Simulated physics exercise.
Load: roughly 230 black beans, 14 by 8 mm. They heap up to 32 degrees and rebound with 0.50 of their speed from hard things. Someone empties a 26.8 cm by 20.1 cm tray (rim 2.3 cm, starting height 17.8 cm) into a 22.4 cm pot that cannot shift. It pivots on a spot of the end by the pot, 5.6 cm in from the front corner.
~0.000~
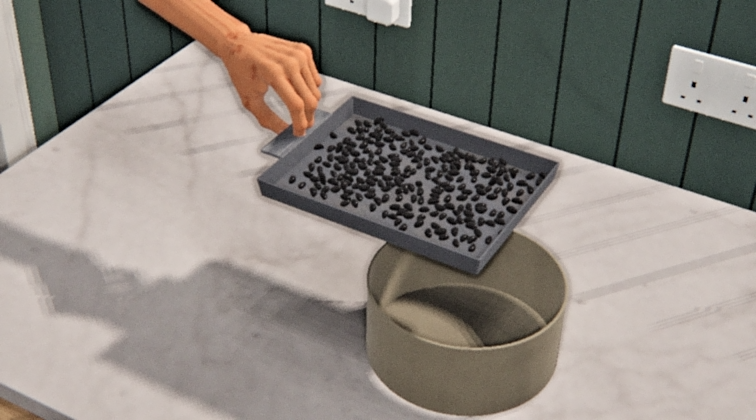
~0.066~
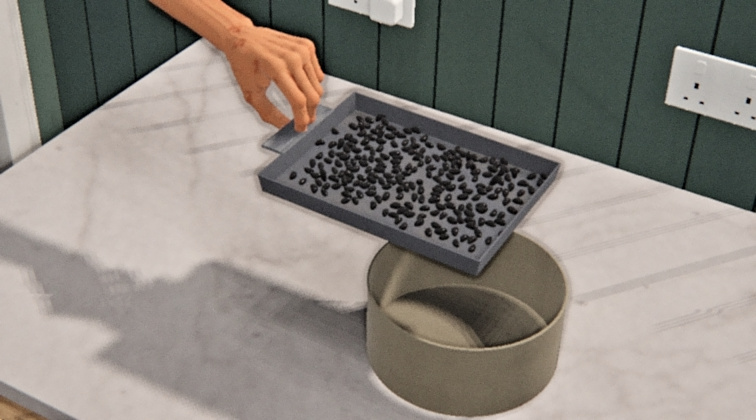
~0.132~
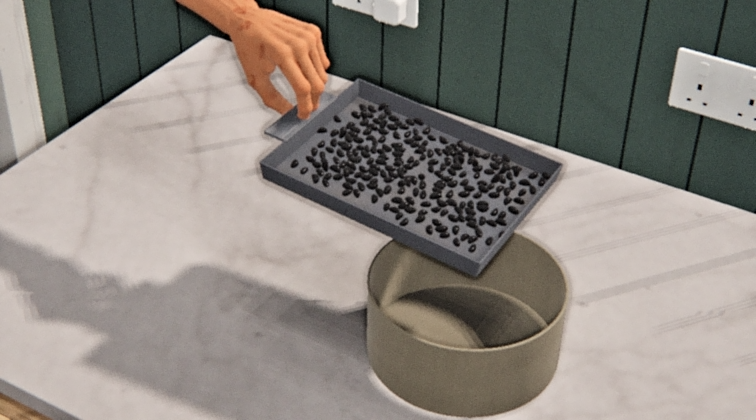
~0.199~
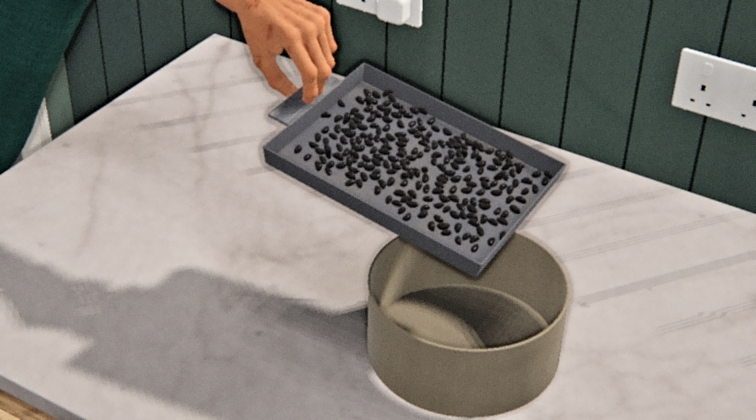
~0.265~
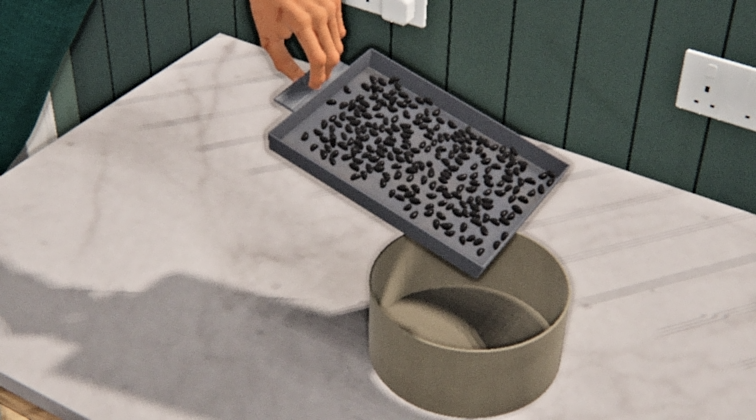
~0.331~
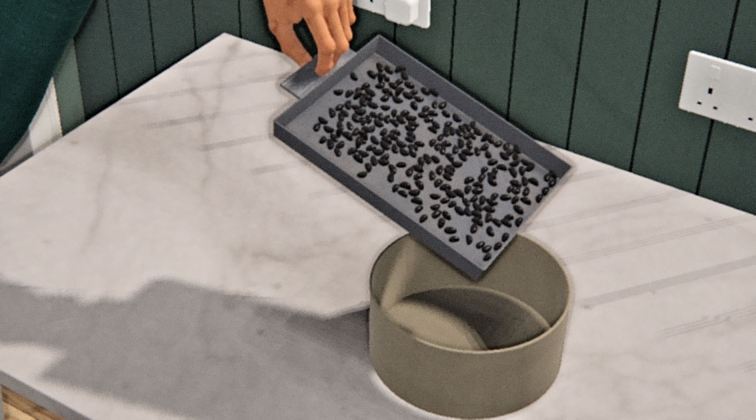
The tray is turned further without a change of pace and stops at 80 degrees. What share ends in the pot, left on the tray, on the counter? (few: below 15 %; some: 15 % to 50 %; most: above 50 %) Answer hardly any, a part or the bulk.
Pot a part, tray a part, counter a part.
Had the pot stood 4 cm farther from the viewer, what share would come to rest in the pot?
Then about 30 per cent.
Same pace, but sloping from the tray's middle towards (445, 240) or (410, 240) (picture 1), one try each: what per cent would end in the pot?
Some 60 and 75 per cent.
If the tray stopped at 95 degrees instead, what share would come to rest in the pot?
In that case some 60 per cent.
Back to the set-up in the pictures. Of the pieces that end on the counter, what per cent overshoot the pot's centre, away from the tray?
Some 90 per cent.
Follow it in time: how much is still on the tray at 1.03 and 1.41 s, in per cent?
About 85, 50.
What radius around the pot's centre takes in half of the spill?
About 24 cm.
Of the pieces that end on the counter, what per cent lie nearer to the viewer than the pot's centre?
Roughly 40 per cent.
After 0.75 s, tilt 48 degrees; the tray holds 100 %, the pot 0 %.
Then, at 1.03 s, tilt 68 degrees; the tray holds 85 %, the pot 0 %.
After 1.41 s, tilt 80 degrees; the tray holds 50 %, the pot 25 %.
At rest (2.9 s), pot 40 %, tray 35 %, counter 25 %.
